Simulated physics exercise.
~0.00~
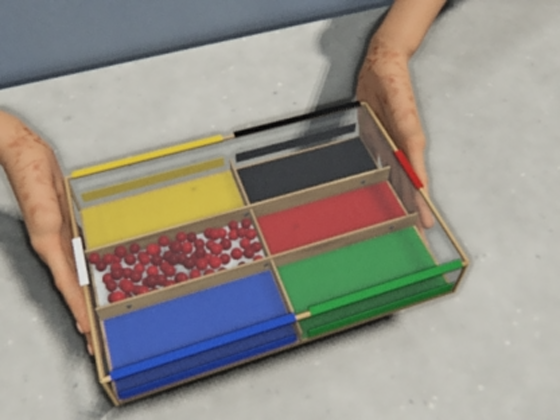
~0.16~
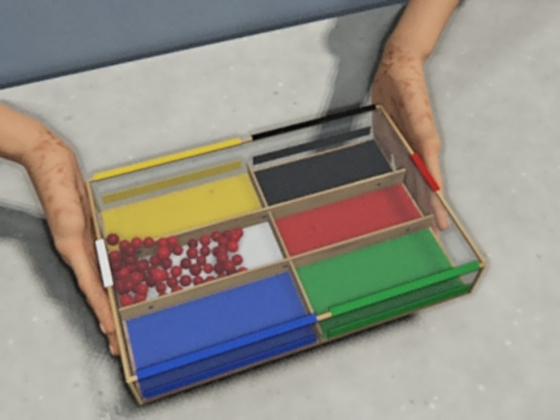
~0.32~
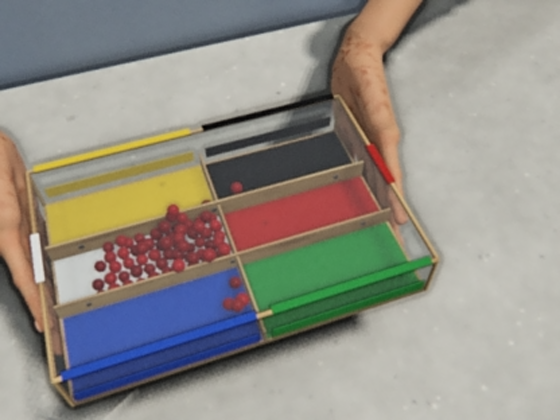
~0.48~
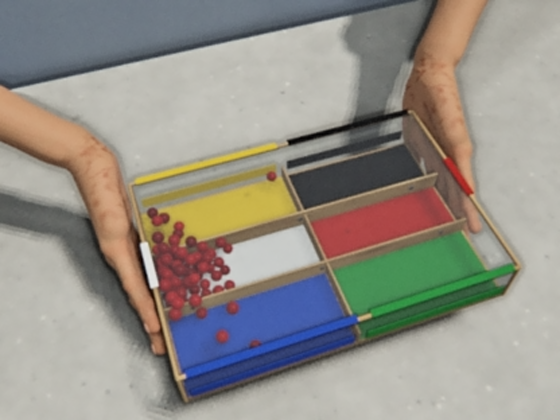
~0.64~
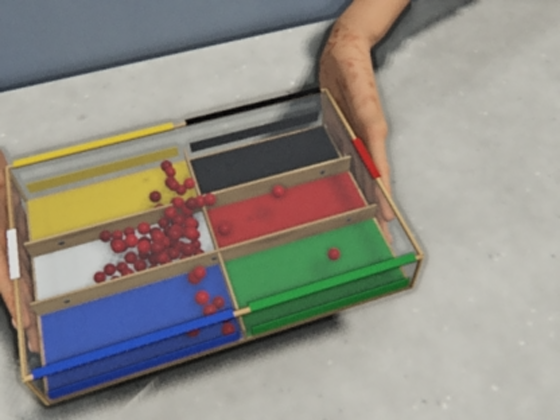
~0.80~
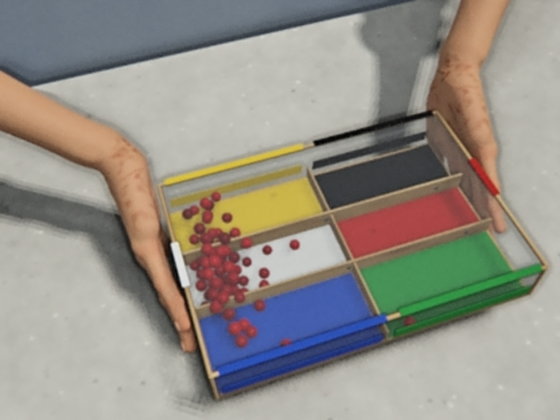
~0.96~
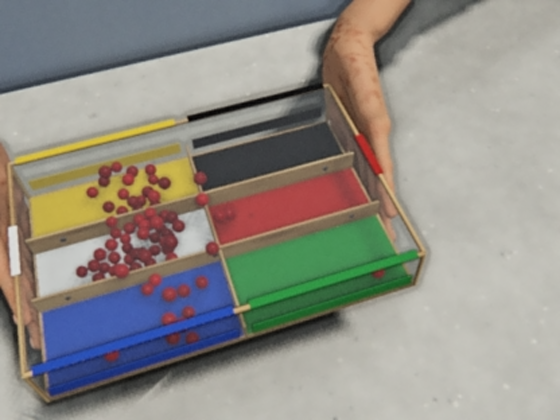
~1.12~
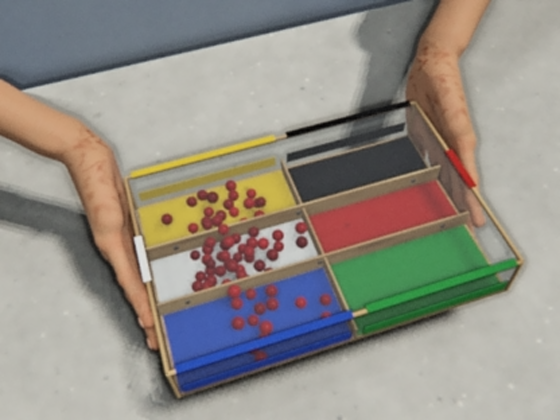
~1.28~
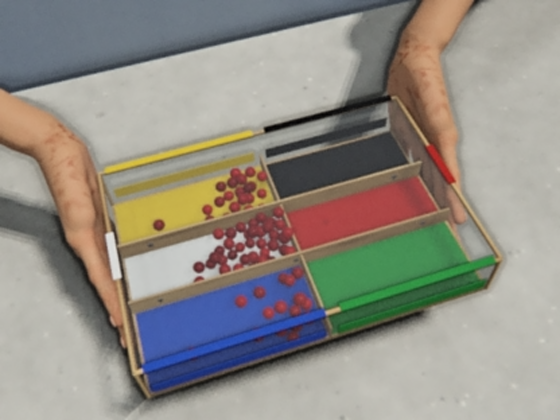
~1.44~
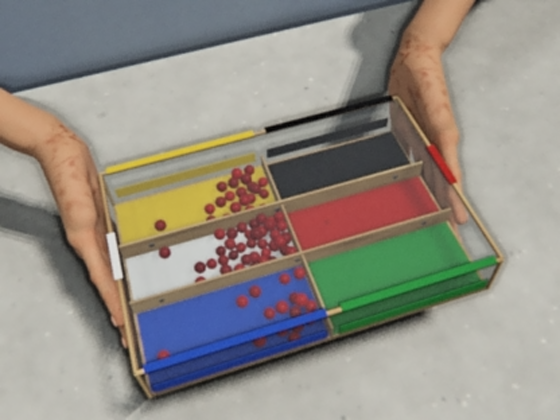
Red balls in a hand-shaken box scatter from white into mainly yellow and blue sections.
